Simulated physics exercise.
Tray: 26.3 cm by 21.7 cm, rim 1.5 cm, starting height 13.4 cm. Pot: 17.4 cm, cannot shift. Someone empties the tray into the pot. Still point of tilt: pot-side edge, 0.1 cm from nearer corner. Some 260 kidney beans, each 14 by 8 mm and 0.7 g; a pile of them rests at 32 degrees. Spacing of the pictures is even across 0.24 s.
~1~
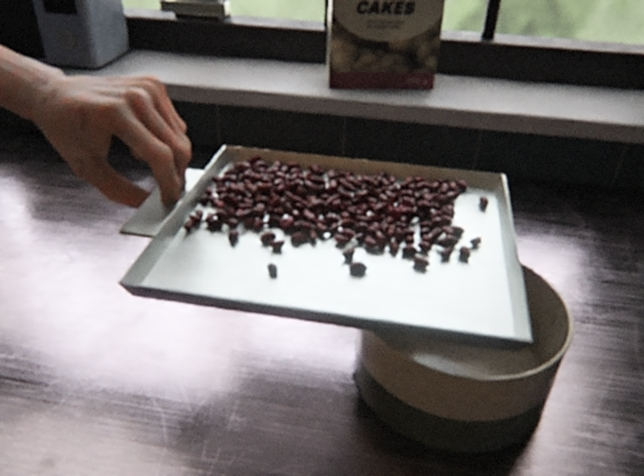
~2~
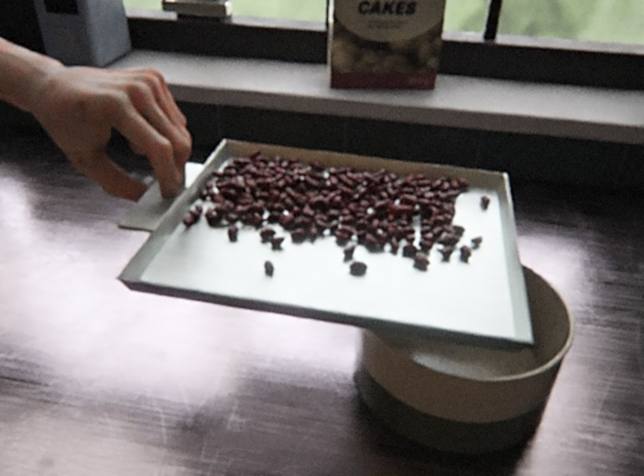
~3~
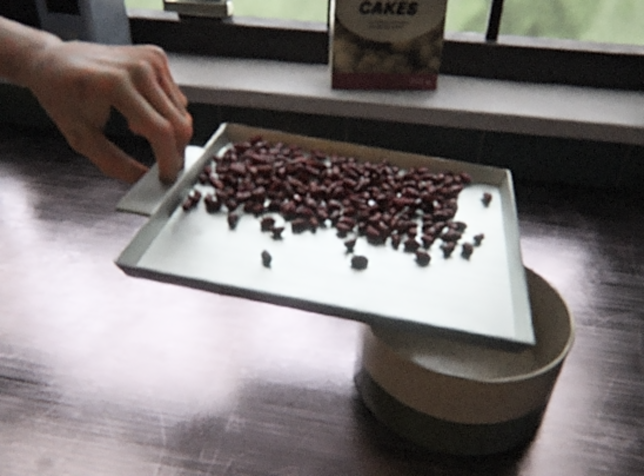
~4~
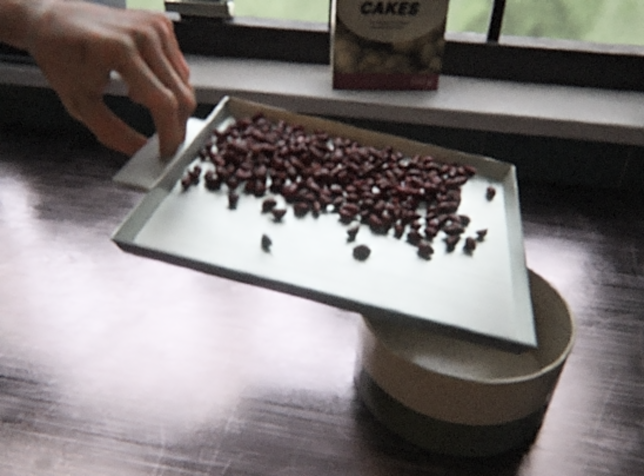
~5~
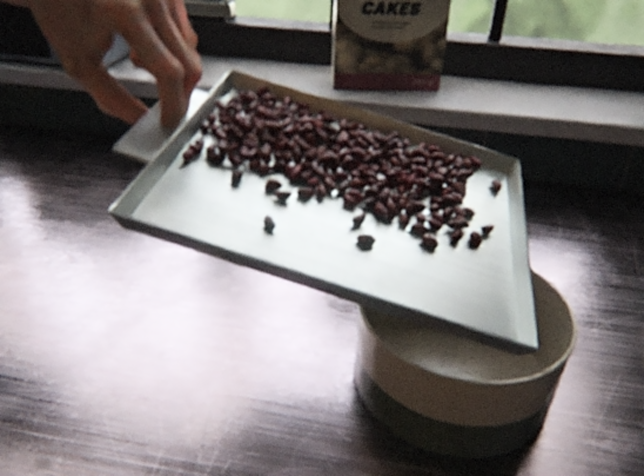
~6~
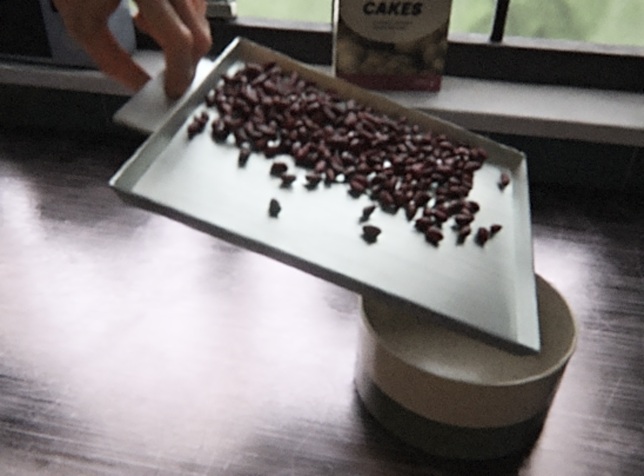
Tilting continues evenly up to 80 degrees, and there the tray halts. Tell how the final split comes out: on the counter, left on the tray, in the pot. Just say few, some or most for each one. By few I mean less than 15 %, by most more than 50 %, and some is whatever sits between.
I would say counter most, tray few, pot few.
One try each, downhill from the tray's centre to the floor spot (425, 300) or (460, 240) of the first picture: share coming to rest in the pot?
Roughly 0 per cent on the first try and 40 per cent on the second.
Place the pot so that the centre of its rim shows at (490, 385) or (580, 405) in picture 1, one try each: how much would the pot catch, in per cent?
I'd say some 35 per cent for the first and some 85 per cent for the second.
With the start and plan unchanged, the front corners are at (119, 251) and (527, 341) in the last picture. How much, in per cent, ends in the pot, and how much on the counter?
Pot: 0, counter: 100.
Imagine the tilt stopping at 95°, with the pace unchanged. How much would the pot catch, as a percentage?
Estimate: Roughly 0 percent.
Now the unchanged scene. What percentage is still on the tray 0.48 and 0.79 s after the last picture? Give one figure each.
Roughly 55 then 0.
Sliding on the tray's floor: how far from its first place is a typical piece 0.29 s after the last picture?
Some 6 cm.
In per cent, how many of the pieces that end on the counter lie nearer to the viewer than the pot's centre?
About 90 percent of the spill.
Then, 0.29 s after the last picture, tilt 50 degrees; the tray holds 100 %, the pot 0 %.
Then, 0.48 s after the last picture, tilt 70 degrees; the tray holds 55 %, the pot 0 %.
Then, 0.79 s after the last picture, tilt 80 degrees; the tray holds 0 %, the pot 0 %.
In the end, counter 100 %, tray 0 %, pot 0 %.
